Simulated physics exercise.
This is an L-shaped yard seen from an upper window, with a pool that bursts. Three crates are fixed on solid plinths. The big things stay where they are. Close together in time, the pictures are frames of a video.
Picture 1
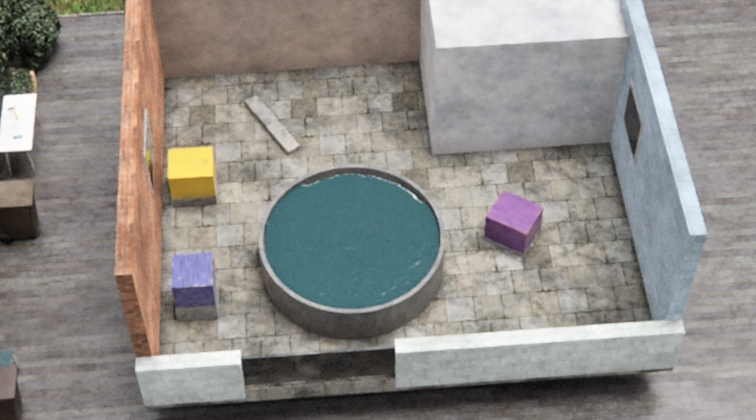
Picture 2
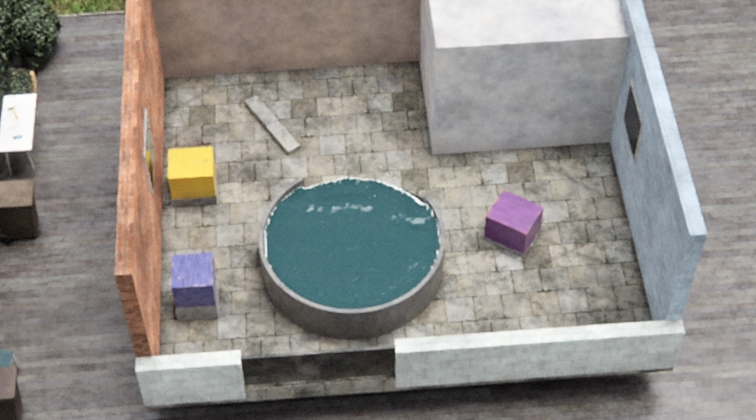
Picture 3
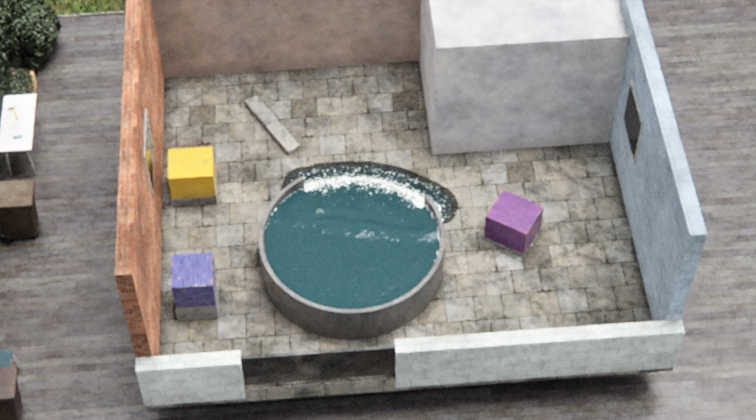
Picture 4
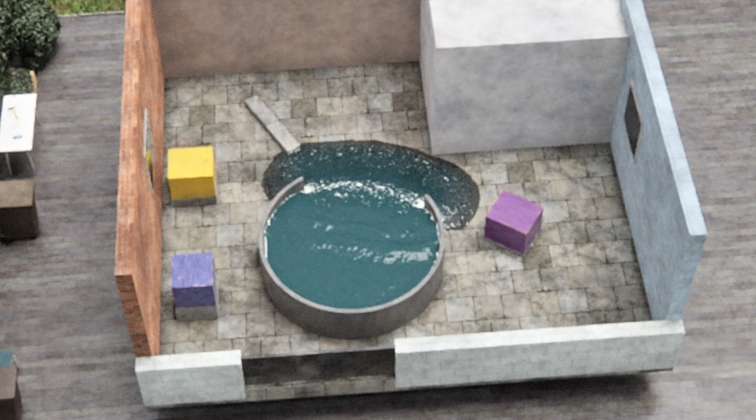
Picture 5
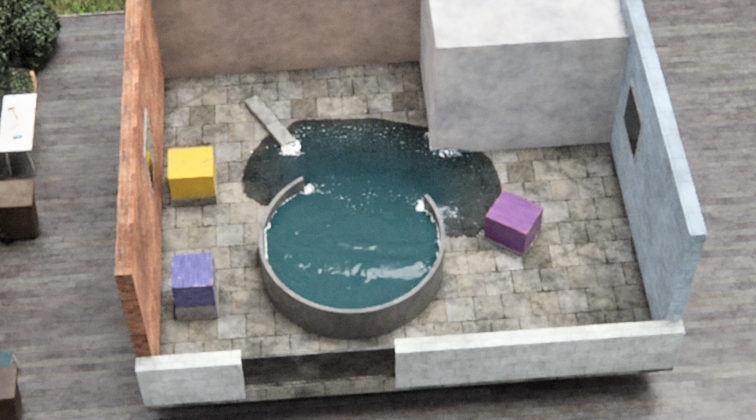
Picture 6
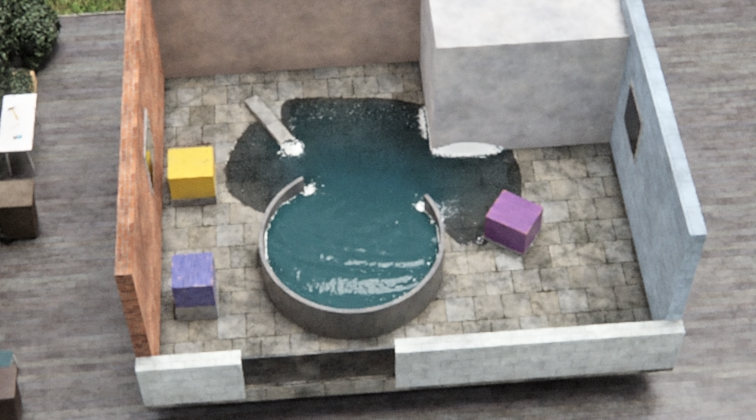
Teal water bursting through the far side of a round pool and spreading across a walled paved yard, reaching a purple block.
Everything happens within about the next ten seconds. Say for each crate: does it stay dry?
As I see it, the purple crate ends up wet. The blue crate ends up dry. The yellow crate ends up wet.
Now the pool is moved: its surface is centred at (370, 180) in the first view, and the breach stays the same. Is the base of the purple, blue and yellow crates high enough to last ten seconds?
Crate by crate: Purple is overrun, blue is missed, yellow is overrun.
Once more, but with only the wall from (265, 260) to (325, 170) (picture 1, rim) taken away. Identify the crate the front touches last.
It's the purple one.
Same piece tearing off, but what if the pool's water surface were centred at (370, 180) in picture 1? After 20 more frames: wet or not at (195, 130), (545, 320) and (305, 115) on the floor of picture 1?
First drenched; next unwetted; last drenched.
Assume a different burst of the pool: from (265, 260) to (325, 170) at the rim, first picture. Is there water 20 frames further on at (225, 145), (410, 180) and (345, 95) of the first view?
Soaked / unwetted / soaked.
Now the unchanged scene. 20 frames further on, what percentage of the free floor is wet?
Some 60 per cent.
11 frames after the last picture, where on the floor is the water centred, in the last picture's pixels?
The spot I would choose is (365, 186).
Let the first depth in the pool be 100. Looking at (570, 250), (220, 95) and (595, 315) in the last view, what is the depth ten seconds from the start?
Readings in order: Around 6, 20 and 12 %.
A moment on, water covers 40 % of the floor; the purple crate water round its plinth, the blue crate not reached, the yellow crate water round its plinth.
Next, water covers 45 % of the floor; the purple crate water round its plinth, the blue crate not reached, the yellow crate water round its plinth.
Then, water covers 60 % of the floor; the purple crate water round its plinth, the blue crate not reached, the yellow crate water round its plinth.
Later, water covers 90 % of the floor; the purple crate water round its plinth, the blue crate water round its plinth, the yellow crate water round its plinth.
In the end, water covers 100 % of the floor; the purple crate was topped, the blue crate stayed above the water, the yellow crate was topped.
